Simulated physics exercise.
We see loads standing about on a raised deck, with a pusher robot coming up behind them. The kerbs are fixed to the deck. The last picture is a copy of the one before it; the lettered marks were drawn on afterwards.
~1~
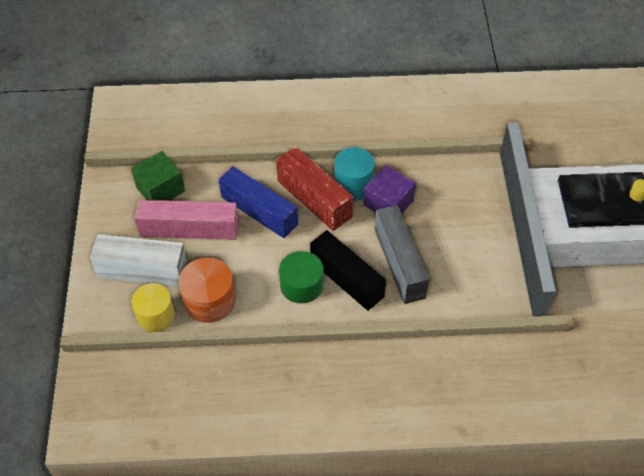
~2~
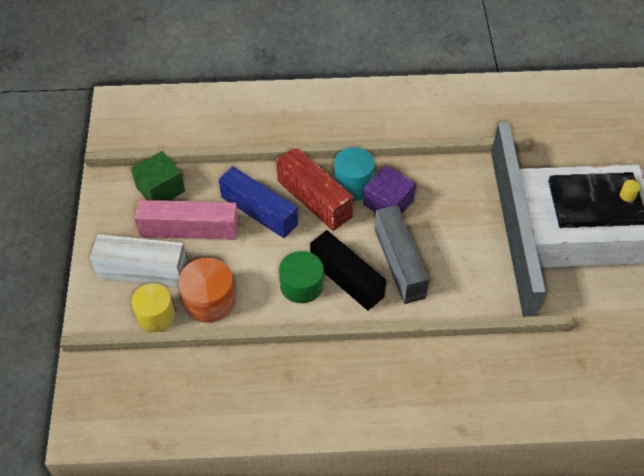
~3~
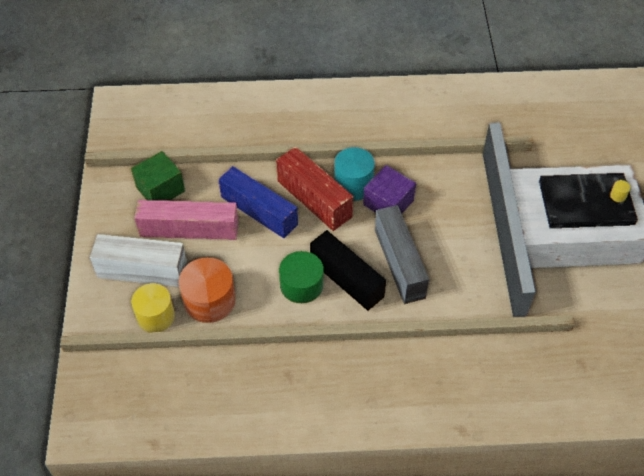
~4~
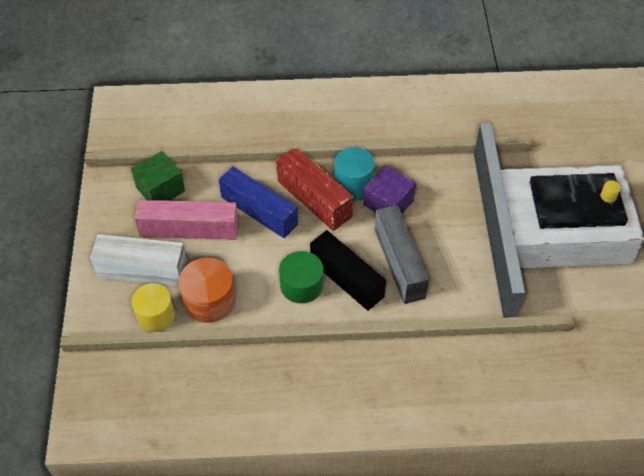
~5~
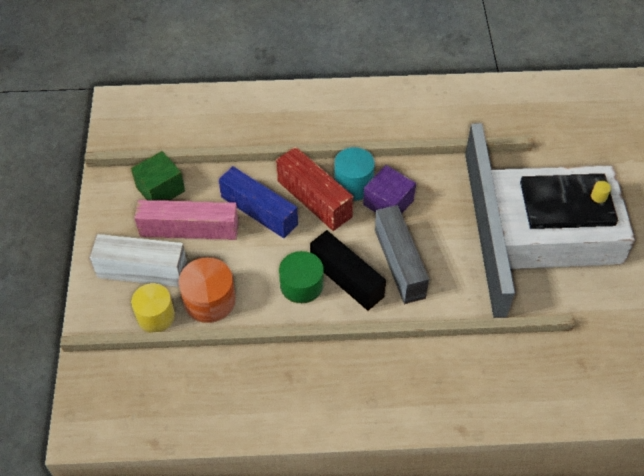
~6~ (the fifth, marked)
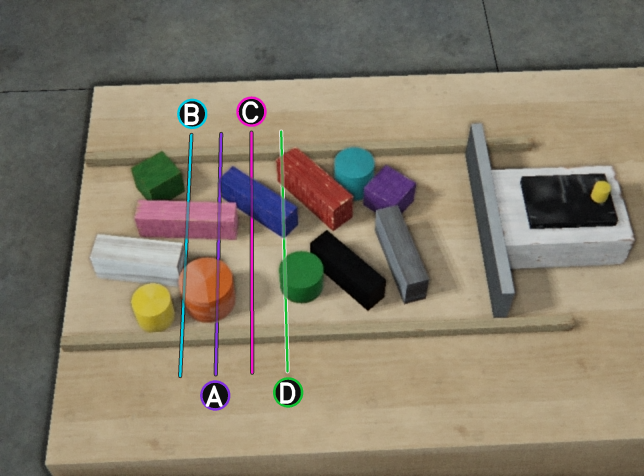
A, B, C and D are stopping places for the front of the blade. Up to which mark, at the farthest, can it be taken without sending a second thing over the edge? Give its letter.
Line A.
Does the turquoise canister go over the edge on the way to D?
No.
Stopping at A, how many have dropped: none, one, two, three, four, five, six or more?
By then, none.
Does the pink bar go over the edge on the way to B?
Yes.
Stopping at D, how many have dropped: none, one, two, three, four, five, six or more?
By then, none.
On the copy, A at (219, 243); B at (186, 245); C at (252, 242); D at (284, 241).
On A. First, robot (464, 204); turquoise canister (332, 169); red bar (309, 191).
Then, robot (368, 208); white stick (136, 259); yellow canister (136, 314).
Finally, robot (291, 210); pink bar (80, 224); yellow canister (74, 317); none fallen.
By contrast, B drops three; C is within the limit but short; D is within the limit but short.
